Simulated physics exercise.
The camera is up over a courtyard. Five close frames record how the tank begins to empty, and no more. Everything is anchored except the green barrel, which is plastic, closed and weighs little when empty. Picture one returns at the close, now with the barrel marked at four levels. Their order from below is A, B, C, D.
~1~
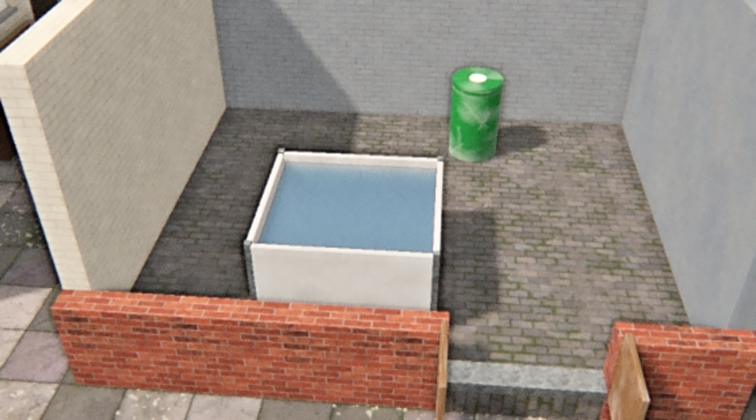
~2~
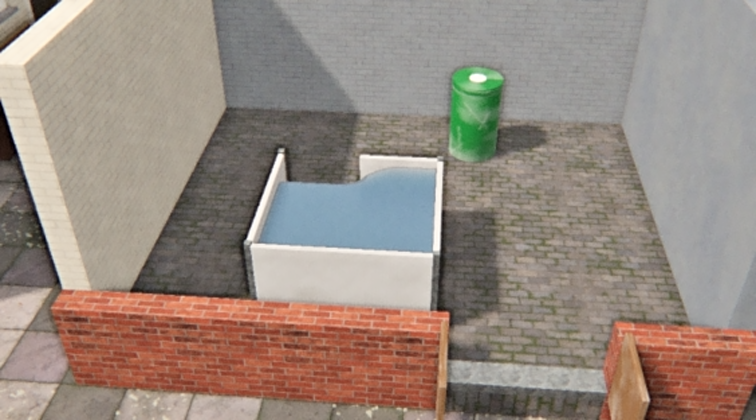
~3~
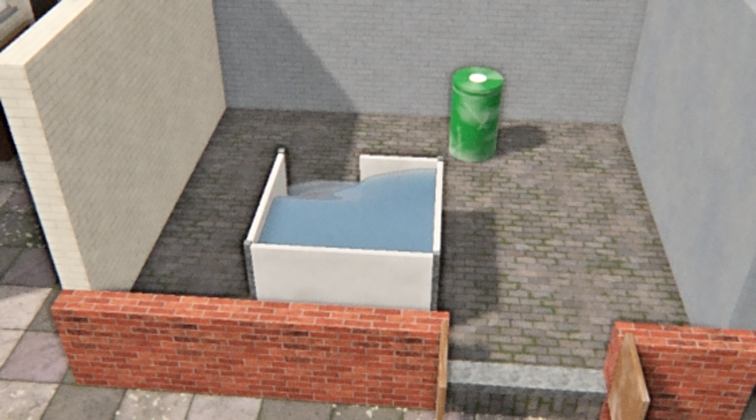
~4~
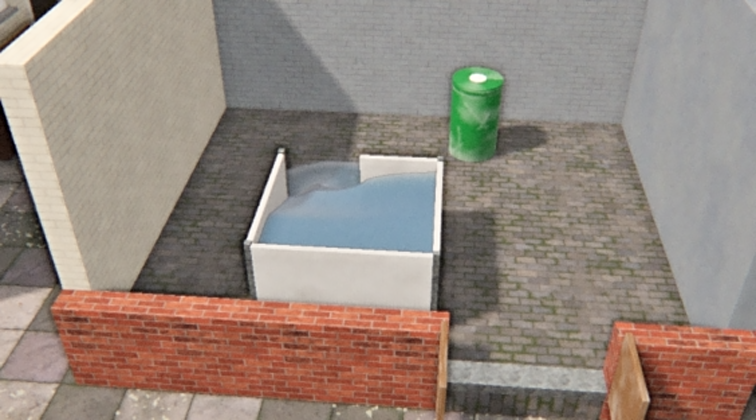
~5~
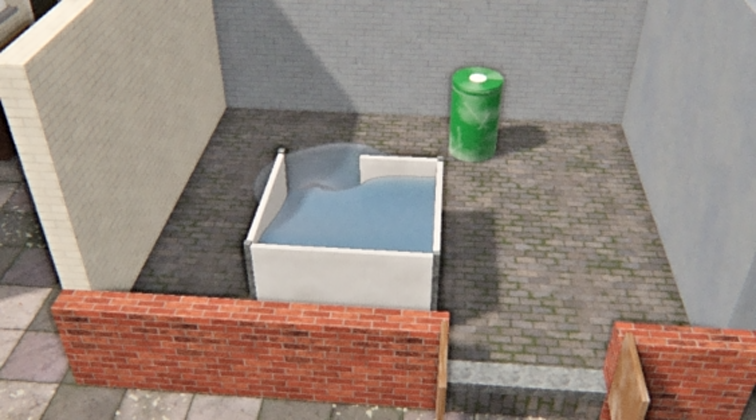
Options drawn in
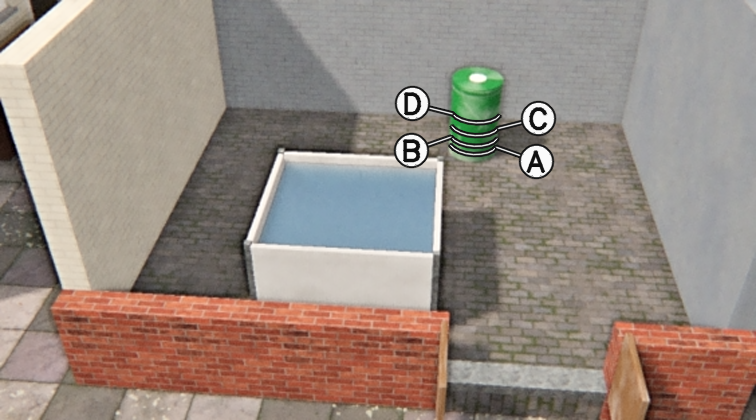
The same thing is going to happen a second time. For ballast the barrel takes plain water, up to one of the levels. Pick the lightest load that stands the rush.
Take B.
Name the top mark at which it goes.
That would be A.
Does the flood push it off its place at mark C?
No, not at all.
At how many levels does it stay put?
Three.
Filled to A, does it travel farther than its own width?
No, less.
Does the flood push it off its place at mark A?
Yes, it does.
On the marked copy, A at (473, 154); B at (474, 146); C at (475, 135); D at (476, 122); from the bottom up A, B, C, D.
With A, it is pushed about half its own width away.
With B, it does not move.
With C, it does not move.
With D, it does not move.
